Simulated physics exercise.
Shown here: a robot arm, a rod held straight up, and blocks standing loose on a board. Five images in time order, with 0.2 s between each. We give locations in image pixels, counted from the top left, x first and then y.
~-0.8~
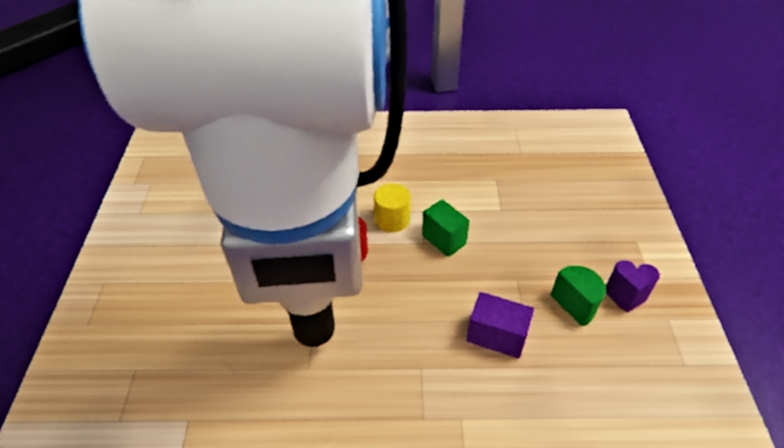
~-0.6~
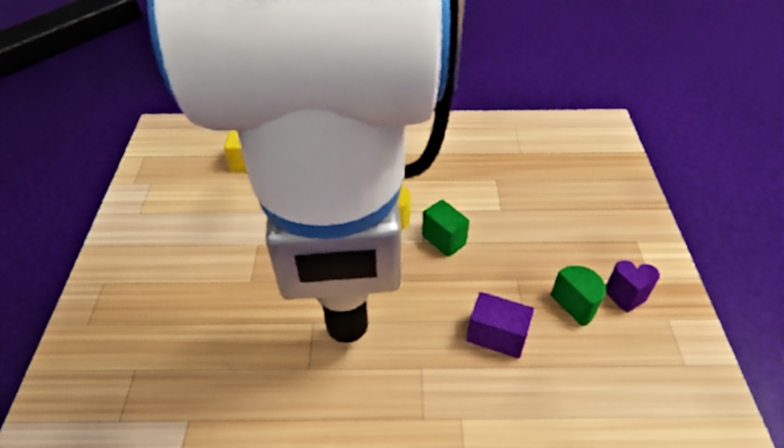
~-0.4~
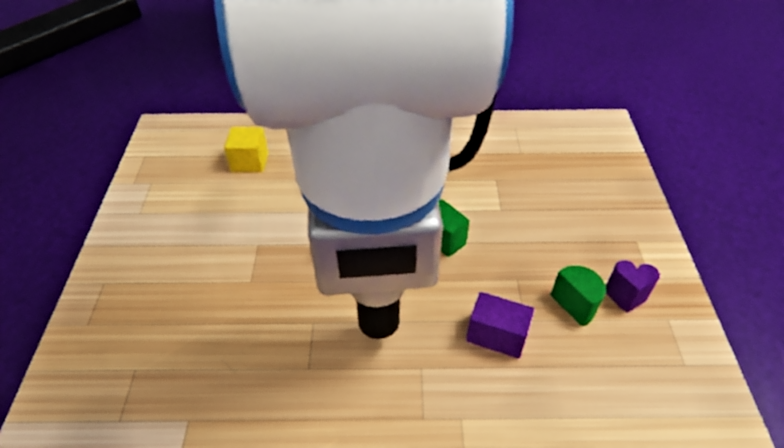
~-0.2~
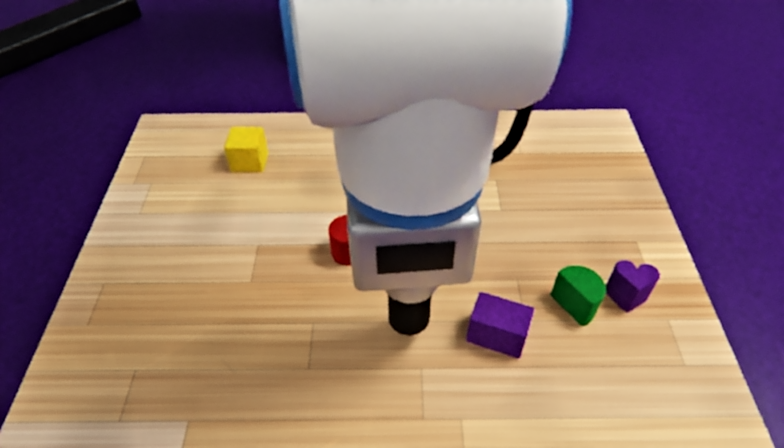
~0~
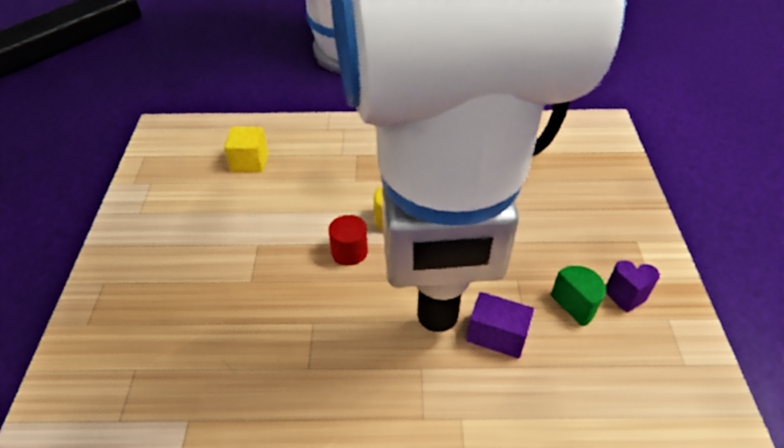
A robot arm moving its upright black rod steadily rightward across a wooden board, coming close beside a purple oblong block.
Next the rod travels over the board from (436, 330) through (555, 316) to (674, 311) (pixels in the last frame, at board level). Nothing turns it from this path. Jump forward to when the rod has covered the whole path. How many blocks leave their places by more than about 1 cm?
The count will be 3 or more.
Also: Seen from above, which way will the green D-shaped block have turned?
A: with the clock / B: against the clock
Option B.
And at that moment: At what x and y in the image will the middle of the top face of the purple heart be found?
Around pixel (672, 254).
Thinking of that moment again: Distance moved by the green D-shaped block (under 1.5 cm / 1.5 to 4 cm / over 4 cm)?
The over 4 cm band.
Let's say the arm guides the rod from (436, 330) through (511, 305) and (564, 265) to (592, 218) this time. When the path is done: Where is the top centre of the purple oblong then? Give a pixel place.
At the end it should sit near (555, 314).
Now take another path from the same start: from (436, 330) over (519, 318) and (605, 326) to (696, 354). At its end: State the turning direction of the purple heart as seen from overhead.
It goes round the way clock hands do.
The first path, step by step. One third of the way, rod at (521, 303); purple oblong at (573, 317), turned 25° clockwise.
Two thirds of the way, rod at (603, 299); purple oblong at (627, 334), turned 65° clockwise; green D-shaped block at (619, 268), turned 20° anticlockwise; purple heart at (654, 265), turned 25° clockwise.
At the end, rod at (684, 296); green oblong unmoved; purple oblong at (627, 334), turned 65° clockwise; green D-shaped block at (637, 263), turned 65° anticlockwise; purple heart at (672, 254), turned 20° clockwise.
